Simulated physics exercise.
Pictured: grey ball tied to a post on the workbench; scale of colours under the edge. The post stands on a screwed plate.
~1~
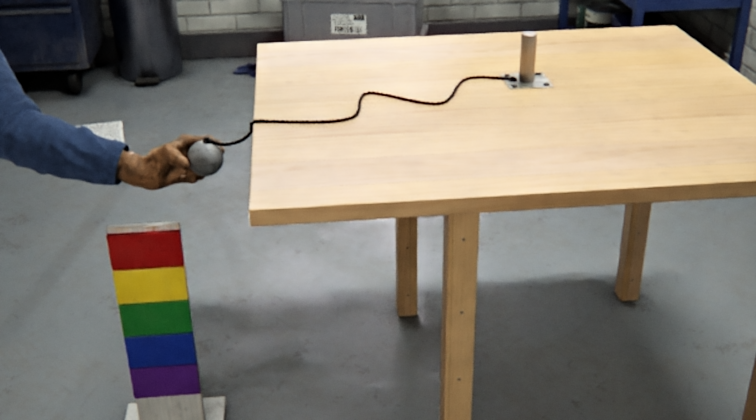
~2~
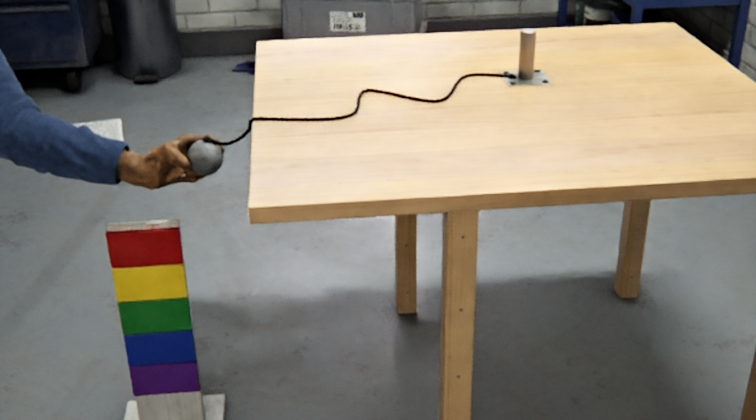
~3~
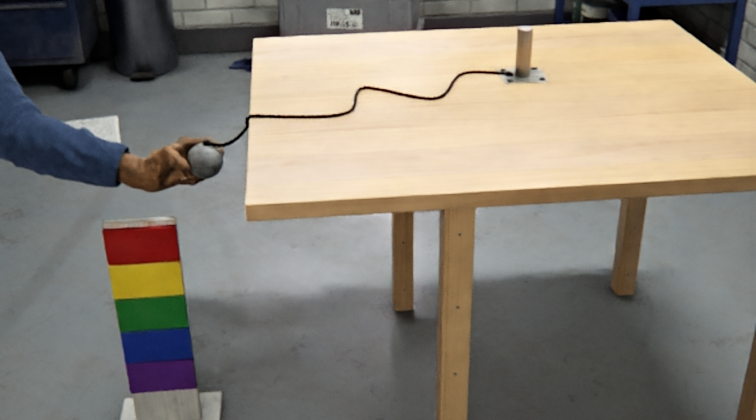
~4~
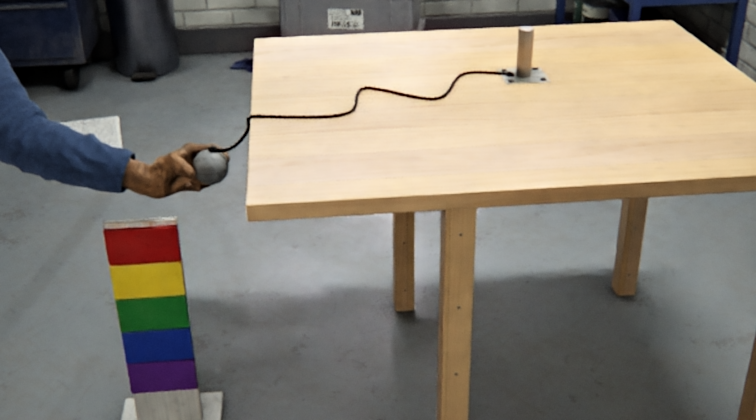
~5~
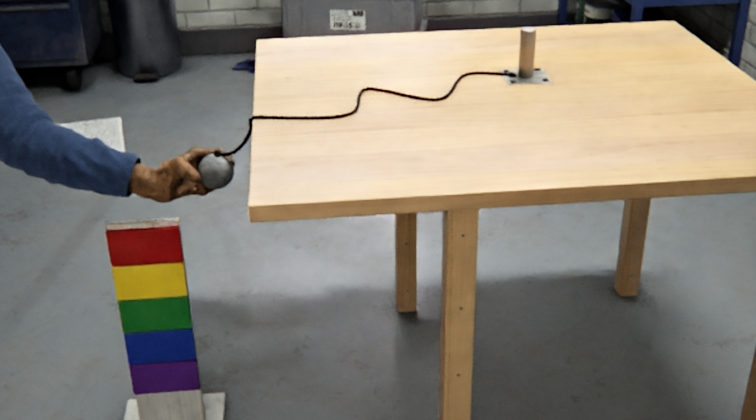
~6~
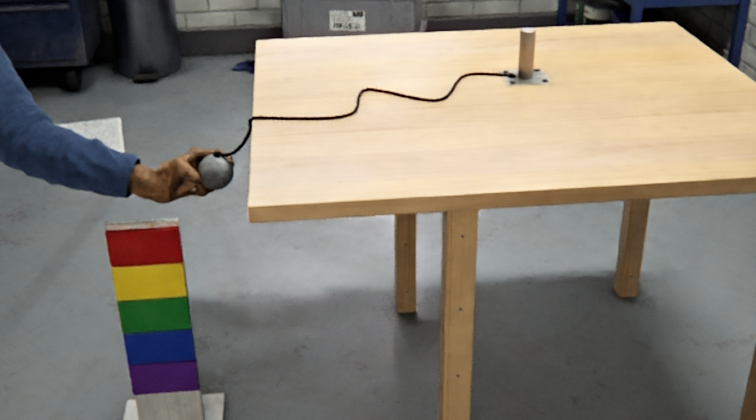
In a workshop with a grey floor and a white brick wall, the view looks slightly down on a pale wooden workbench. At left, a hand in a blue sleeve holds a grey ball, tied by a dark, wavy cord to a post on the bench, above a red, yellow, green, blue and purple scale. The hand shifts the ball slightly right and down, while the camera wavers faintly.
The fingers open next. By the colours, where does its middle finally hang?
At the yellow band.
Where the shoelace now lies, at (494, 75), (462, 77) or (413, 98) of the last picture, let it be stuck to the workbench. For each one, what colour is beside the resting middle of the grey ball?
Going through the tries in order, you get yellow, yellow and red.
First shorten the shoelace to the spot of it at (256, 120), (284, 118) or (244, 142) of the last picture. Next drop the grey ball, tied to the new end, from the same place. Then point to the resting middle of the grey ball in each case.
(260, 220), (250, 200), (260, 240).
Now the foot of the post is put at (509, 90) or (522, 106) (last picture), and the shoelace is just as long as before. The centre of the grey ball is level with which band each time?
In turn, green and then green.
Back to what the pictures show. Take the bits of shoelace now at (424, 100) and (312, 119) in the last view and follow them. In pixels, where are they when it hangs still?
At (381, 95) for the first, at (254, 156) for the second.
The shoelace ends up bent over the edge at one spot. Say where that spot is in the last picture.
That spot lies near (351, 114).
Early on, ball near (235, 278); level with yellow.
Midway, ball near (287, 260); level with yellow.
Near the end, ball near (267, 271); level with yellow.
Finally, ball near (259, 273); level with yellow. Its middle rests at the yellow band.
